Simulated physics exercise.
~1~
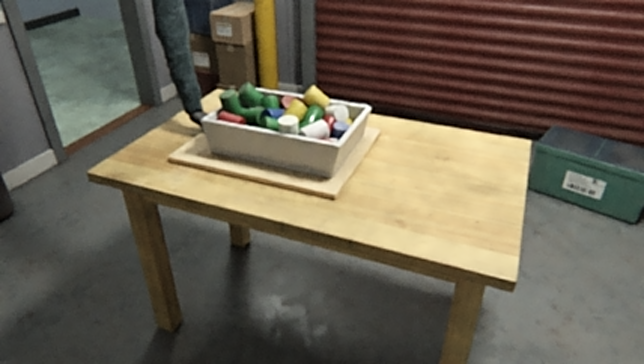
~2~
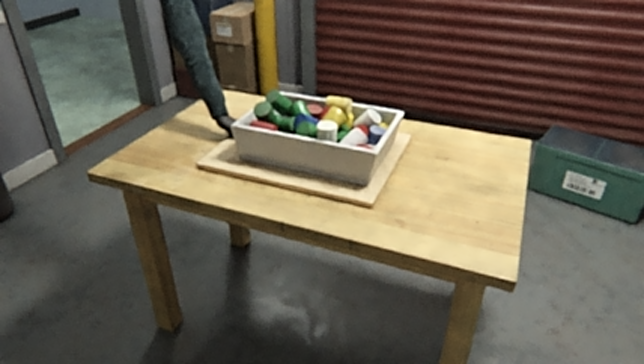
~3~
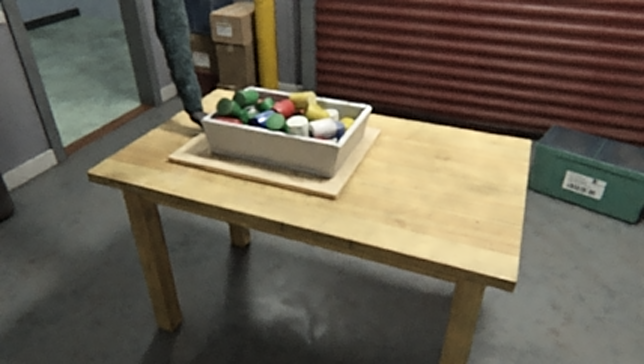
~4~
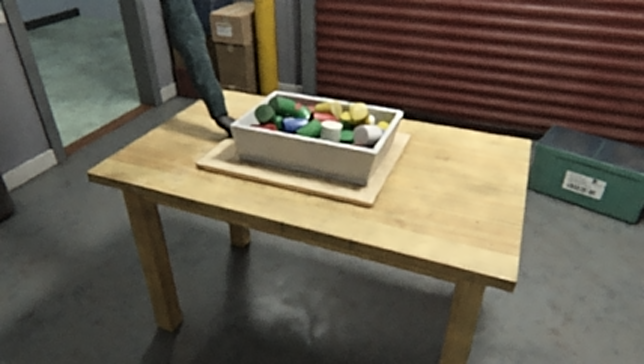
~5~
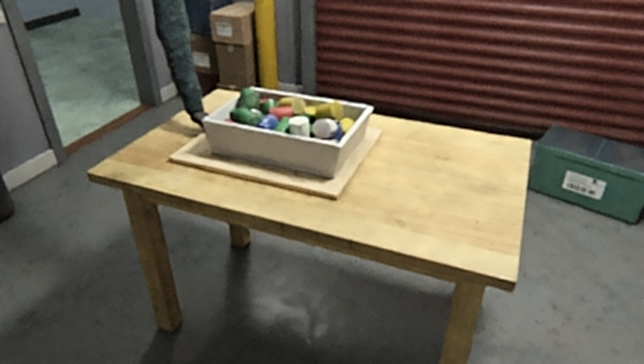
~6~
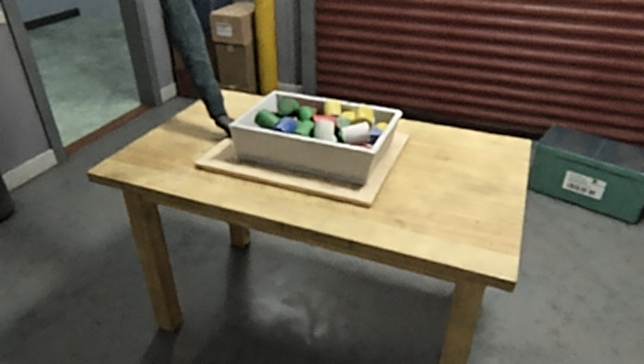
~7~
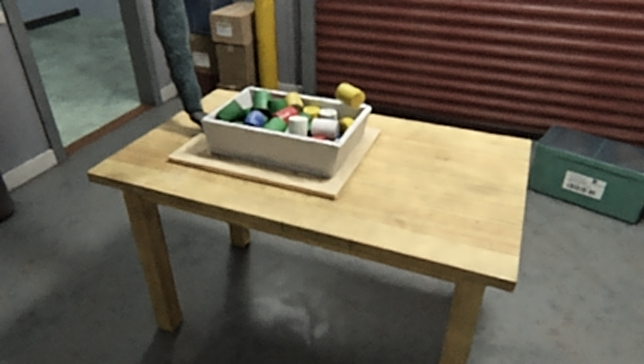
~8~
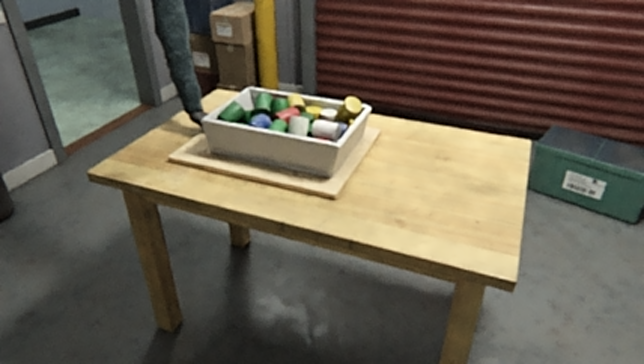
A white box of colourful jars slides right and left repeatedly, stopping left with jars inside.
